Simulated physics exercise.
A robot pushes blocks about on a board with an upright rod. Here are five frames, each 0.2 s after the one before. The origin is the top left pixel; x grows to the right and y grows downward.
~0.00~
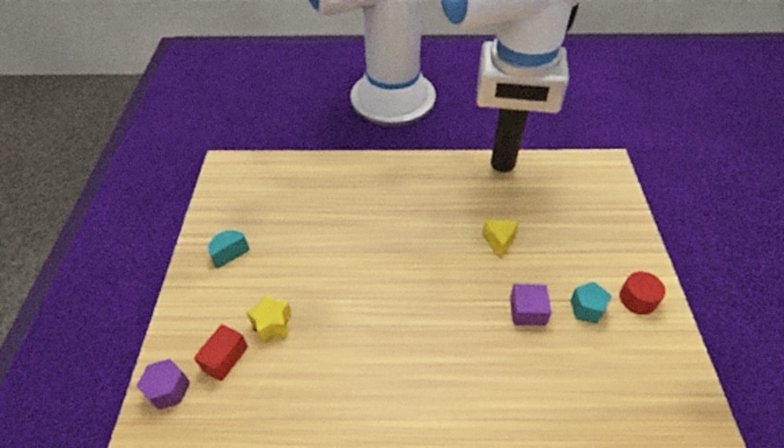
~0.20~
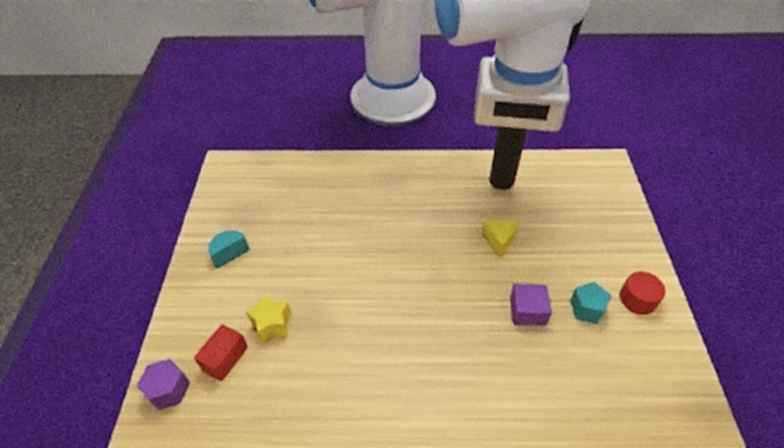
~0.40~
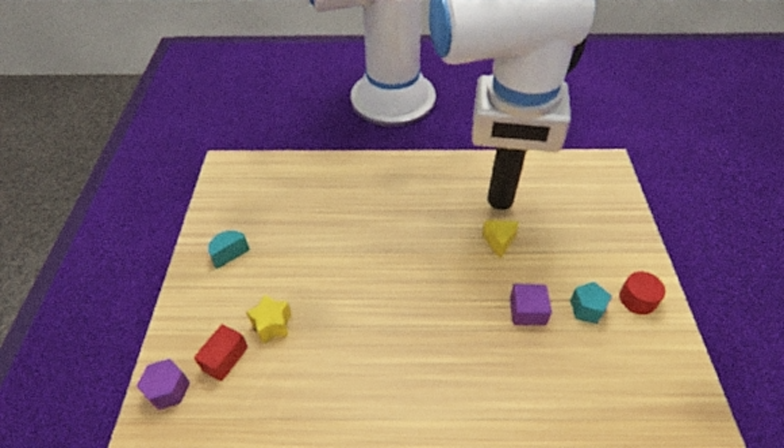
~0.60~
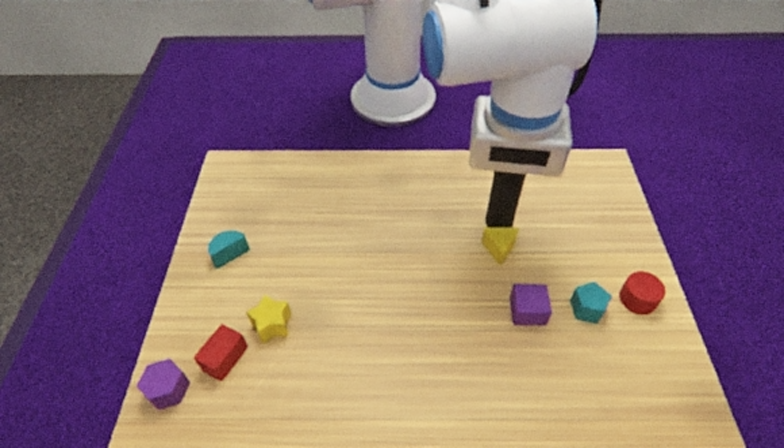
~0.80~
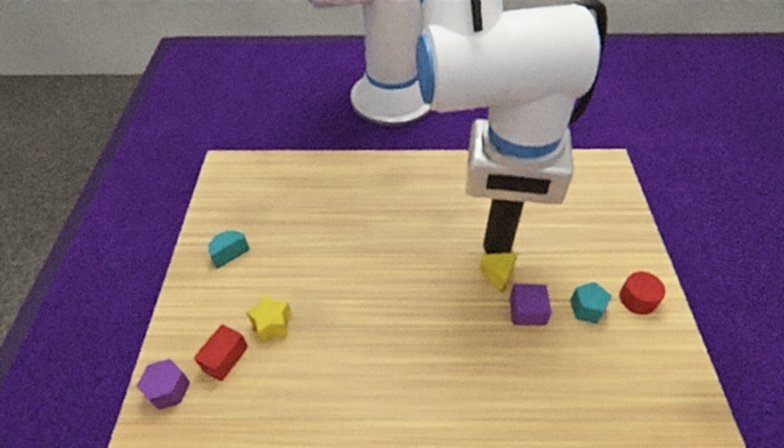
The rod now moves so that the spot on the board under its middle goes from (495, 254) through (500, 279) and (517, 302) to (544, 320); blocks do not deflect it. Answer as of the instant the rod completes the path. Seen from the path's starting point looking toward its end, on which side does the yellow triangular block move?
It is displaced to the right.
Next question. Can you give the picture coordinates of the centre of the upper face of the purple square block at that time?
It ends at (567, 336).
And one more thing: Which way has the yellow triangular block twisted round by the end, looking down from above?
It ends up turned clockwise.
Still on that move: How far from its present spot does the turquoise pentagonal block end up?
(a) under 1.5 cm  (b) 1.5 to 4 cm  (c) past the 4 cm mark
a
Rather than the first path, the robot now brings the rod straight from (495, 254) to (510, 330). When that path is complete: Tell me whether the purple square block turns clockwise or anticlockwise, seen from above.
Anticlockwise.
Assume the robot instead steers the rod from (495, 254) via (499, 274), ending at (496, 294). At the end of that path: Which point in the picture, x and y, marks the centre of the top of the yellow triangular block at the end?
For the centre of its top, I'd go with (501, 304).
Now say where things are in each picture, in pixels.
In the first frame, rod tip at (503, 164); block tops, yellow triangular block at (502, 228); purple square block at (533, 298); turquoise pentagonal block at (594, 296).
In the second frame, rod at (502, 181); blocks unchanged.
In the third frame, rod at (501, 200); blocks unchanged.
In the fourth frame, rod at (499, 222); yellow triangular block at (502, 235).
In the fifth frame, rod at (497, 247); yellow triangular block at (502, 262); purple square block at (533, 298); turquoise pentagonal block at (594, 296).
The first path, step by step. One third of the way, rod at (502, 272); yellow triangular block at (503, 288); purple square block at (537, 302).
Two thirds of the way, rod at (520, 296); yellow triangular block at (505, 309), turned 30° clockwise; purple square block at (546, 314), turned 45° anticlockwise.
At the end, rod at (547, 312); yellow triangular block at (506, 311), turned 40° clockwise; purple square block at (567, 336), turned 20° anticlockwise; turquoise pentagonal block in place.
